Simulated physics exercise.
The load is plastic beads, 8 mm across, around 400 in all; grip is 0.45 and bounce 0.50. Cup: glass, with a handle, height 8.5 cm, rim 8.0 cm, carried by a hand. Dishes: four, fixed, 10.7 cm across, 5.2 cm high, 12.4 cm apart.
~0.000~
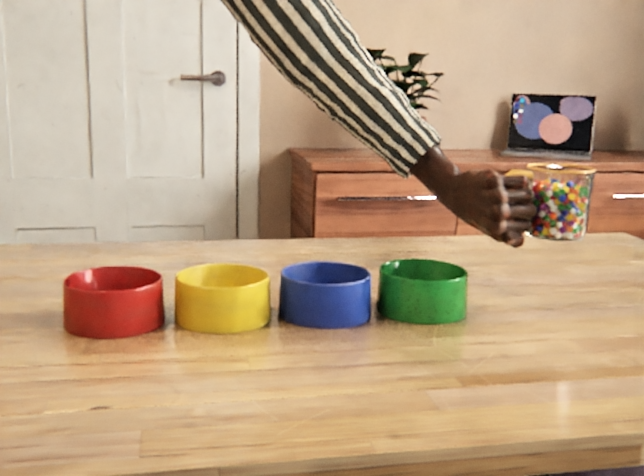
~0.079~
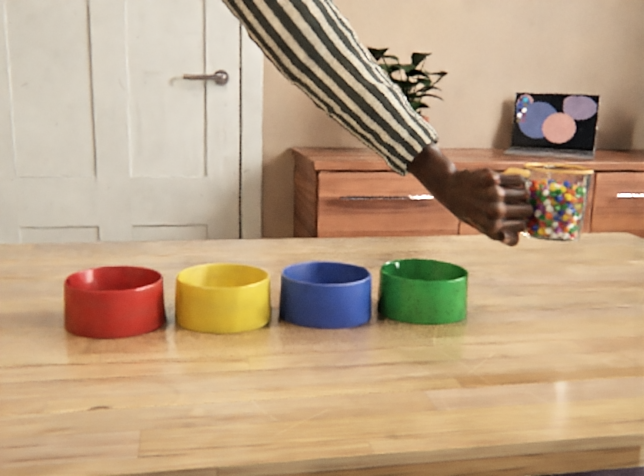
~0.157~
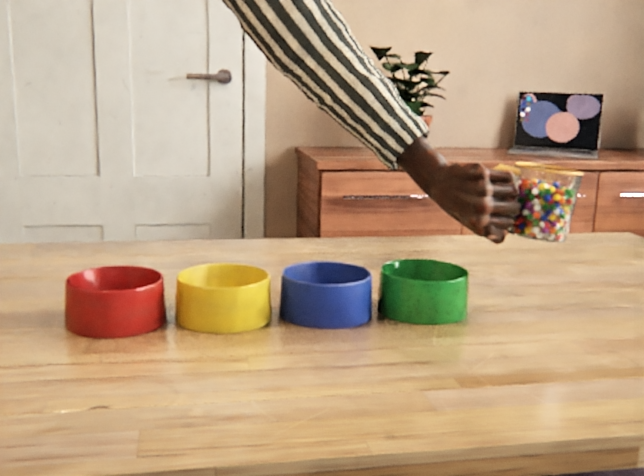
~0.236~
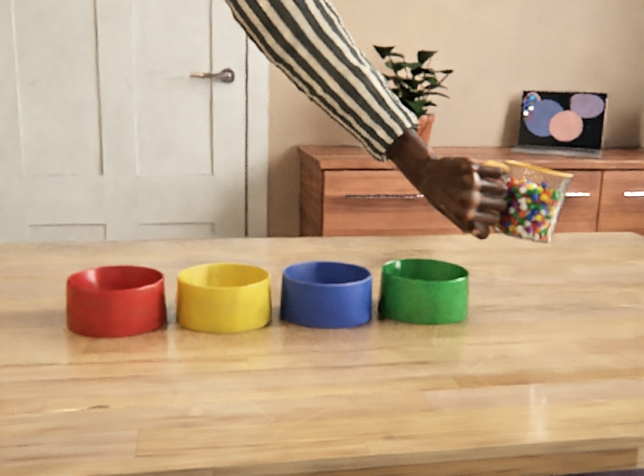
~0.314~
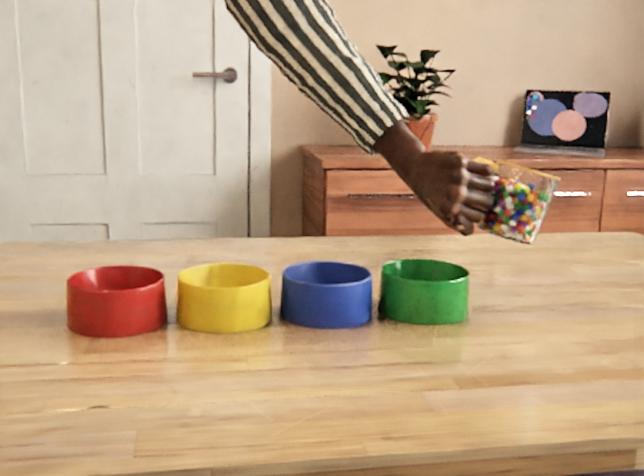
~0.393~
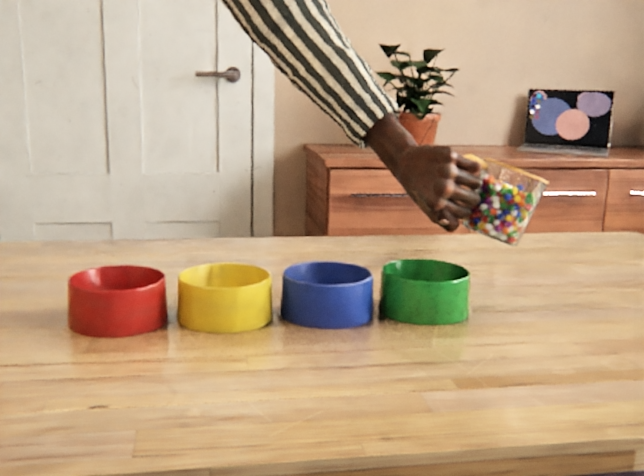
A dark-skinned hand in a black-and-white striped sleeve holds a clear cup of multicoloured beads above the right side of a light wooden table, seen from the front. Red, yellow, blue and green dishes stand in a row from left to right, with a white door, wooden cabinet, plant and laptop behind. The hand moves the cup leftward, increasingly tilting it, while the view shifts very slightly.
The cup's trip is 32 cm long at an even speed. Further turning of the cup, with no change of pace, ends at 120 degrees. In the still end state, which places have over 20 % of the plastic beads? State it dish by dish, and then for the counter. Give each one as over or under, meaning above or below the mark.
Red dish: Under, blue dish: Over, green dish: Under, yellow dish: Under, counter: Under.
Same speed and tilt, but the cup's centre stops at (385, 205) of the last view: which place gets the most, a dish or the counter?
The largest share goes to green.
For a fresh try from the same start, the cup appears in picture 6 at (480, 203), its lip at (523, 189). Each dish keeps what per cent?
The red dish keeps 0, the blue dish 90, the green dish 0 and the yellow dish 0.
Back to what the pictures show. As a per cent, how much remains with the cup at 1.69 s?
Around 90 per cent of the load.
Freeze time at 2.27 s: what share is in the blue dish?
Roughly 90 in a hundred.
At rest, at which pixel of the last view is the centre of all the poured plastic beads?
Around (340, 299).
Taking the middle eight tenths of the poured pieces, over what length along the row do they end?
7 centimetres.
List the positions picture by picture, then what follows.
Cup at (557, 202), tilt 0 degrees, lip at (590, 168), moved 0.0 cm; middle of the pieces at (556, 209); green dish at (423, 270); blue dish at (326, 273); yellow dish at (223, 276); red dish at (113, 279), in the first picture.
Cup at (554, 202), tilt 2 degrees, lip at (587, 169), moved 0.6 cm; middle of the pieces at (552, 209), in the second picture.
Cup at (542, 202), tilt 6 degrees, lip at (578, 172), moved 2.3 cm; middle of the pieces at (540, 209), in the third picture.
Cup at (529, 202), tilt 11 degrees, lip at (567, 175), moved 4.2 cm; middle of the pieces at (526, 209), in the fourth picture.
Cup at (516, 203), tilt 15 degrees, lip at (555, 178), moved 6.0 cm; middle of the pieces at (512, 209), in the fifth picture.
Cup at (503, 203), tilt 20 degrees, lip at (544, 182), moved 7.9 cm; middle of the pieces at (498, 209); green dish at (426, 271); blue dish at (328, 273); yellow dish at (225, 276); red dish at (117, 278). The cup turns about 60 degrees a second and travels 24 cm a second, in the sixth picture.
After 1.17 s, tilt 67 degrees; cup holds 100 %.
Then, at 1.69 s, tilt 98 degrees; cup holds 90 %, blue 10 %.
Then, at 2.27 s, tilt 120 degrees; cup holds 0 %, blue 90 %.
At rest (3.0 s), red 0 %, blue 90 %, green 0 %, yellow 0 %, counter 10 %.
